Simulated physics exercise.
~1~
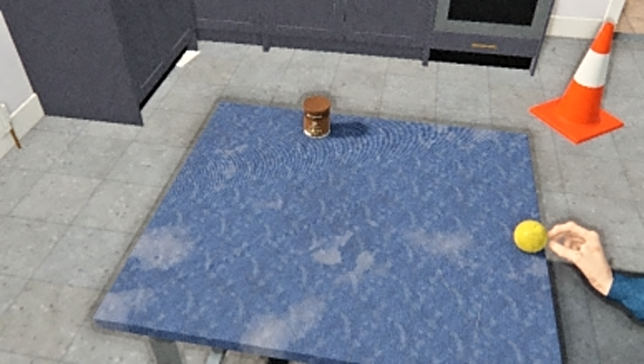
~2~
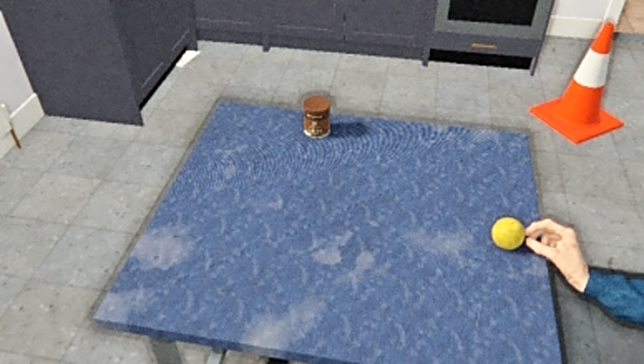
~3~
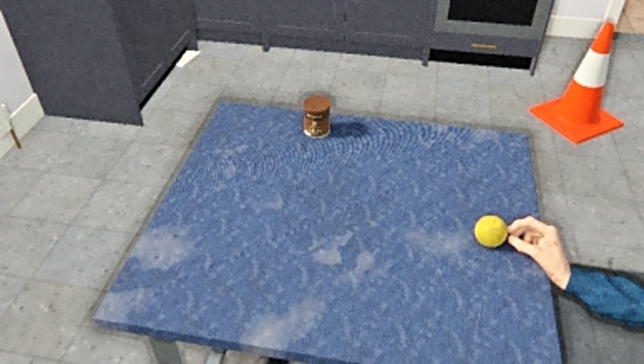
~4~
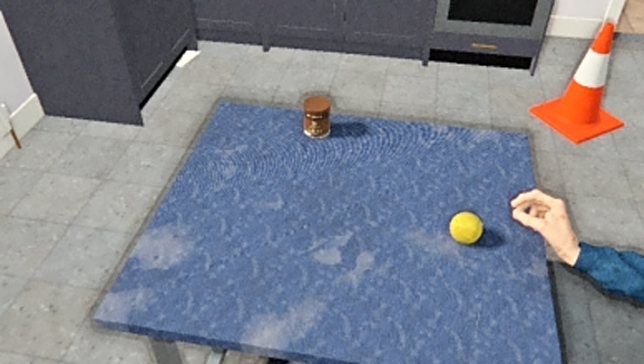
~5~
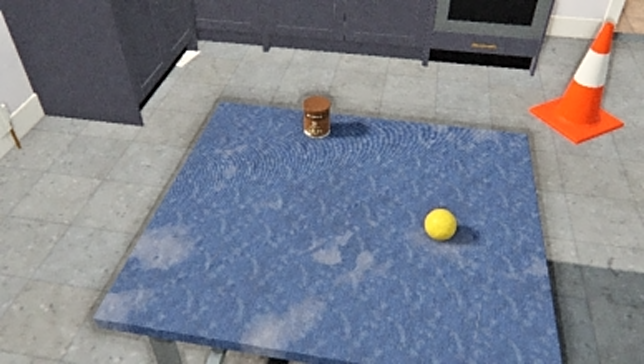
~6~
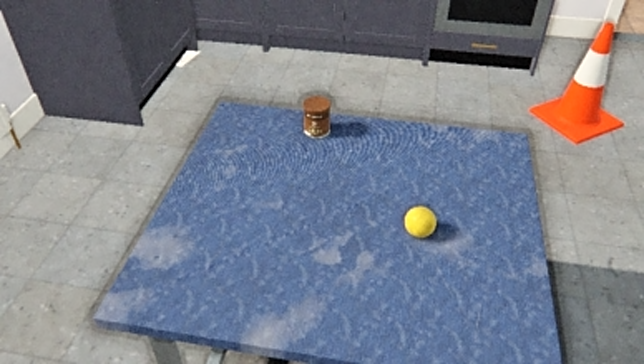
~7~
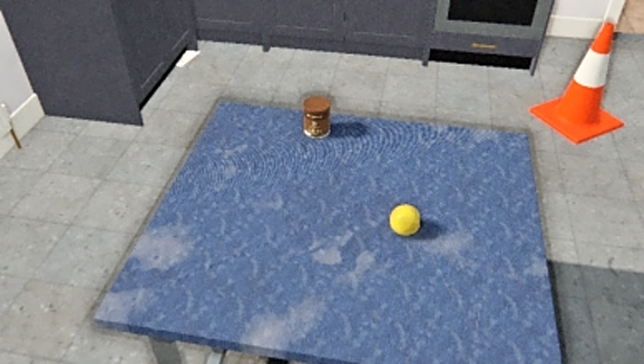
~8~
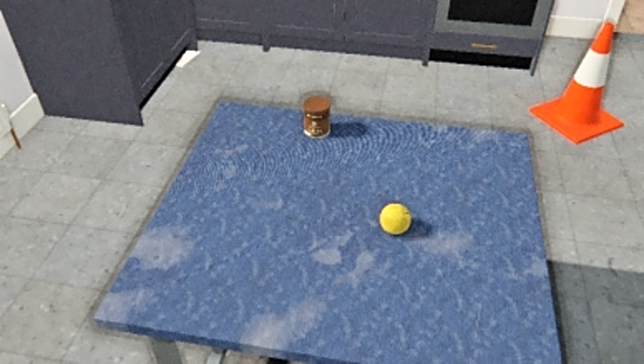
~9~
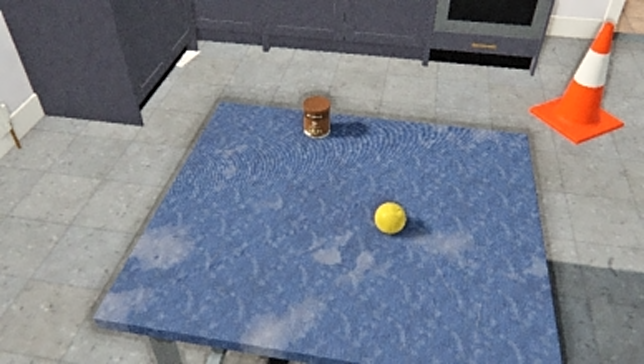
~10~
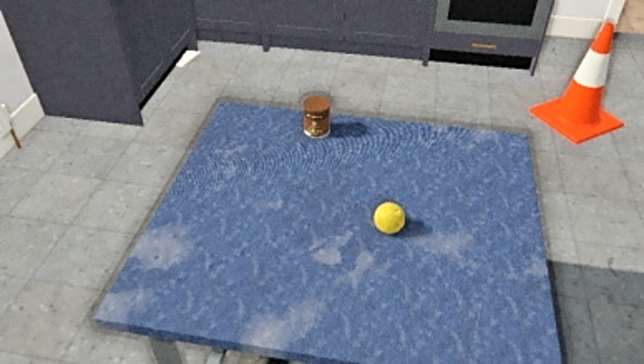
A yellow apple, small and round, sits at the right edge of a blue, cloudy-patterned table, seen from above in a room with a grey tiled floor. A brown tin stands near the table's far edge, with dark cabinets behind and an orange and white cone on the floor at right. A hand in a blue sleeve pushes the apple left, then lets go and draws back out of view. The apple rolls on alone, gradually slowing. It comes to rest on the table, right of the middle, while the tin stays in its place.
